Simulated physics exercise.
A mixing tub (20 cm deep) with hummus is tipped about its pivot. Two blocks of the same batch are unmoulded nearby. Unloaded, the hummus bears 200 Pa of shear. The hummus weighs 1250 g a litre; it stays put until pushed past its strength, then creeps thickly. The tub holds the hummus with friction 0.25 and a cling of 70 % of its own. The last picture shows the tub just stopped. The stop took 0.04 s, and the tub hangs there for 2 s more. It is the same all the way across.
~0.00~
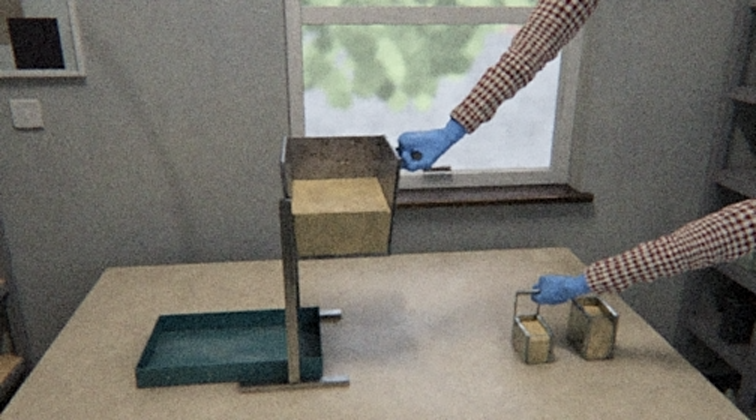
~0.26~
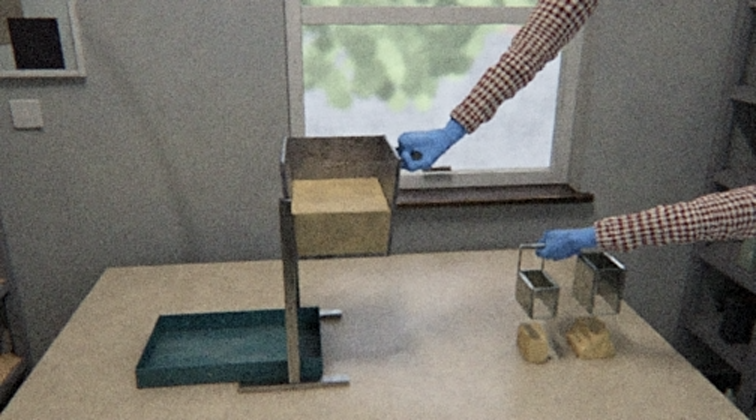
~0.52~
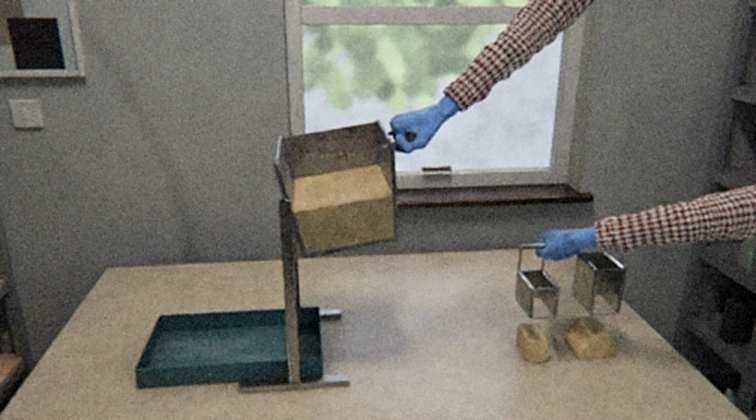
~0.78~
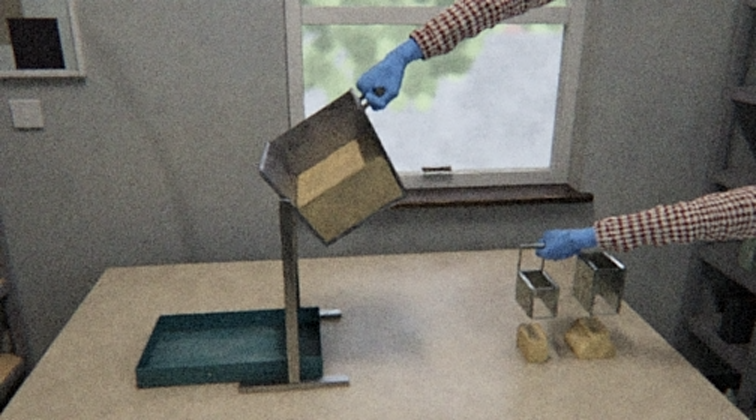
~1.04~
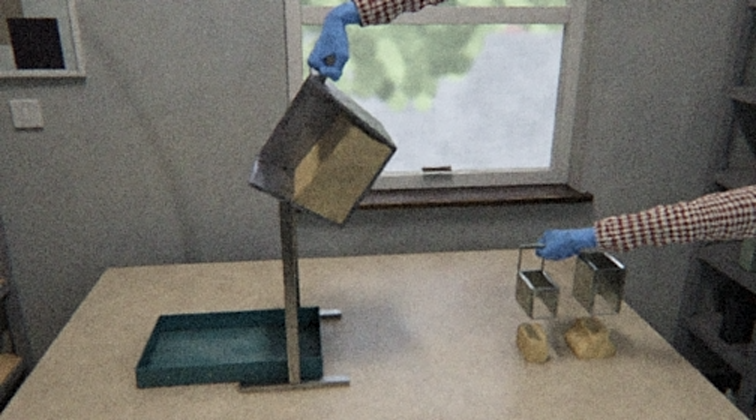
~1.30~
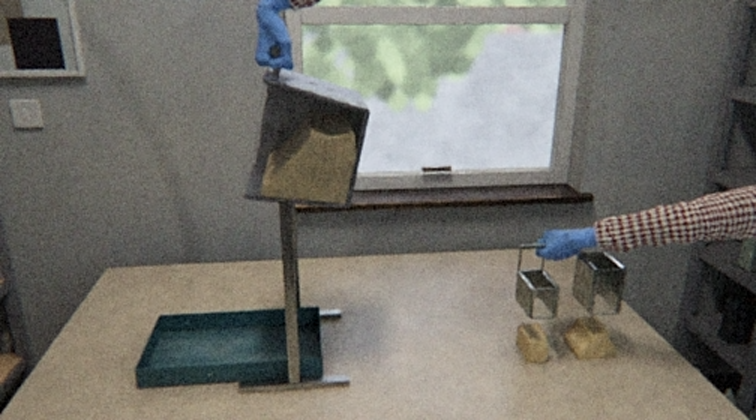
On a tabletop by a window, gloved hands lift moulds off two beige blocks, which slump slightly, then tilt a metal tub steeply leftward.
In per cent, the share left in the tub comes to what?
It comes to some 90 %.
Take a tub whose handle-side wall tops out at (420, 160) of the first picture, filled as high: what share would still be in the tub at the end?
It would be near 70 %.
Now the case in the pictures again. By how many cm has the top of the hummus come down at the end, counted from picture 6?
Roughly 4 cm.
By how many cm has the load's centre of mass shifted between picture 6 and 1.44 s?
Some 3 cm.
After 1.44 s, the tub is at 78 degrees and holds 100 %.
After 1.61 s, the tub is at 78 degrees and holds 95 %.
After 1.78 s, the tub is at 78 degrees and holds 90 %.
After 1.95 s, the tub is at 78 degrees and holds 90 %.
After 3.30 s, at the end, the tub is at 78 degrees and holds 90 %.
